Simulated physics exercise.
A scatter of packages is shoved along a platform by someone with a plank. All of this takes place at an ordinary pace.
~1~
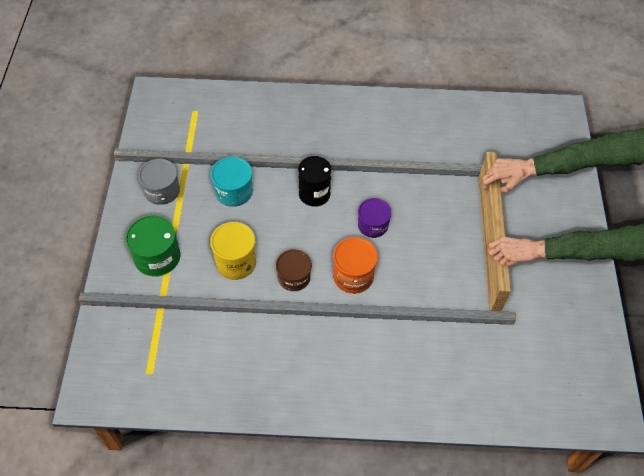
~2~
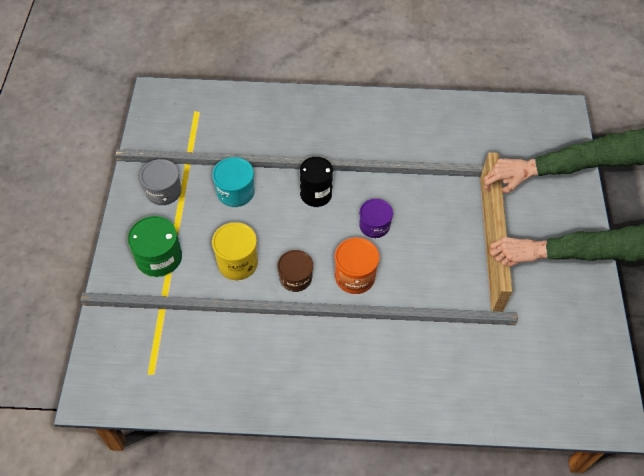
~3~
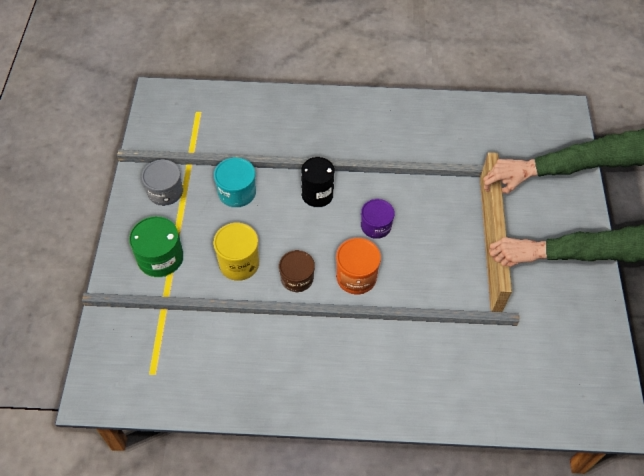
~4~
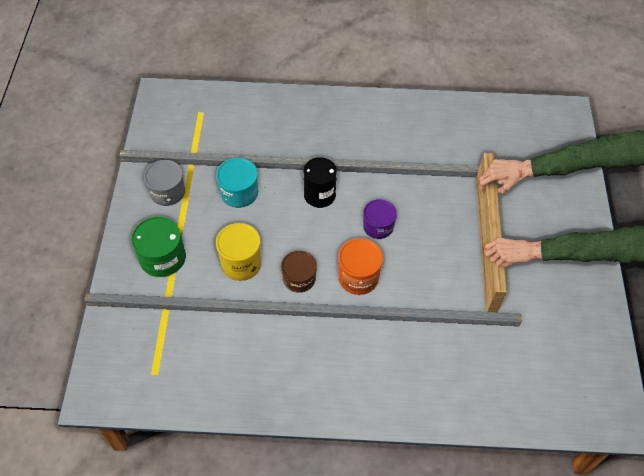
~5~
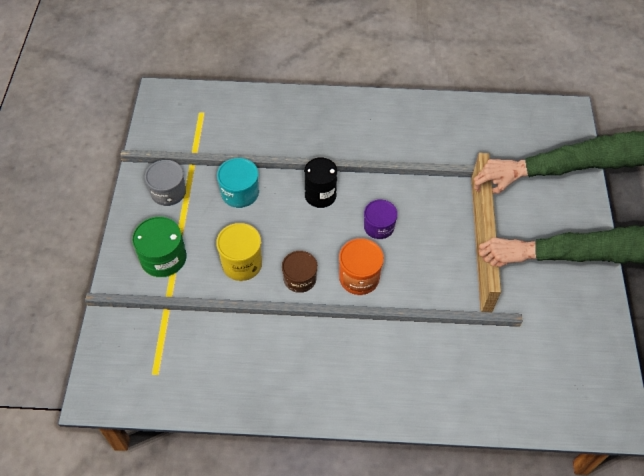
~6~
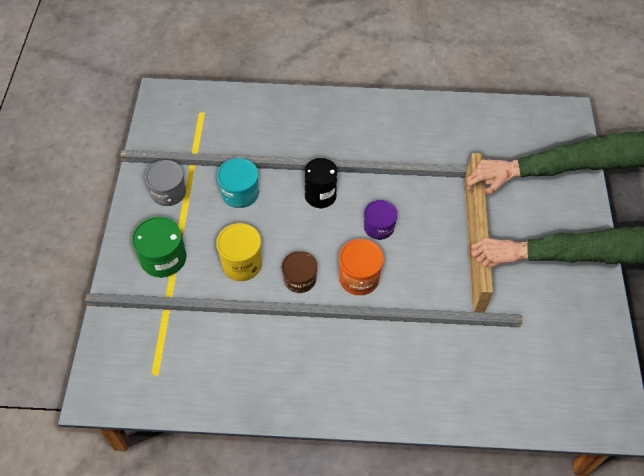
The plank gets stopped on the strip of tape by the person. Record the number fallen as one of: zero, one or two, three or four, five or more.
Number fallen: One or two.
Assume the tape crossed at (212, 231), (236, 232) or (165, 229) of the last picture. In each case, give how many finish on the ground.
Try 1: 0; try 2: 0; try 3: 2.
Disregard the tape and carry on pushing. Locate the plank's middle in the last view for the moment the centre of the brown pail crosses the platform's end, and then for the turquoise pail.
About (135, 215), and about (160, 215) for the other.
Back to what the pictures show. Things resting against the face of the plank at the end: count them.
That makes 3.
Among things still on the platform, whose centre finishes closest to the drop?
The green canister is the one.
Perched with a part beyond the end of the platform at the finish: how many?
Count of overhanging things: 1.
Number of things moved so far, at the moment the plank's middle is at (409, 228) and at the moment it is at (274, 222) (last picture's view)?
Counts: 0 / 6.
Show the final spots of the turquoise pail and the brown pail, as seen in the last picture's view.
Result: One at about (136, 175), the other at about (125, 278).
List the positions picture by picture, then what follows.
The first picture shows grey pail (160, 182); green canister (154, 246); turquoise pail (233, 182); plank (493, 230); tape (175, 228).
The second picture shows green canister (156, 247); plank (495, 230).
The third picture shows turquoise pail (236, 183); brown pail (297, 272).
The fourth picture shows grey pail (166, 183); purple pail (379, 220).
The fifth picture shows green canister (160, 247); black canister (321, 183).
The sixth picture shows grey pail (166, 184); green canister (160, 247); turquoise pail (239, 184); plank (478, 231); tape (181, 230).
Early on, none off yet; grey pail at rest near (166, 184); green canister at rest near (160, 247); turquoise pail at rest near (239, 184).
A while later, none off yet; grey pail travelled a little near (150, 184); green canister travelled a little near (151, 248); turquoise pail travelled about its own width near (189, 182).
Finally, the number that fall off is one or two; lost, grey pail.
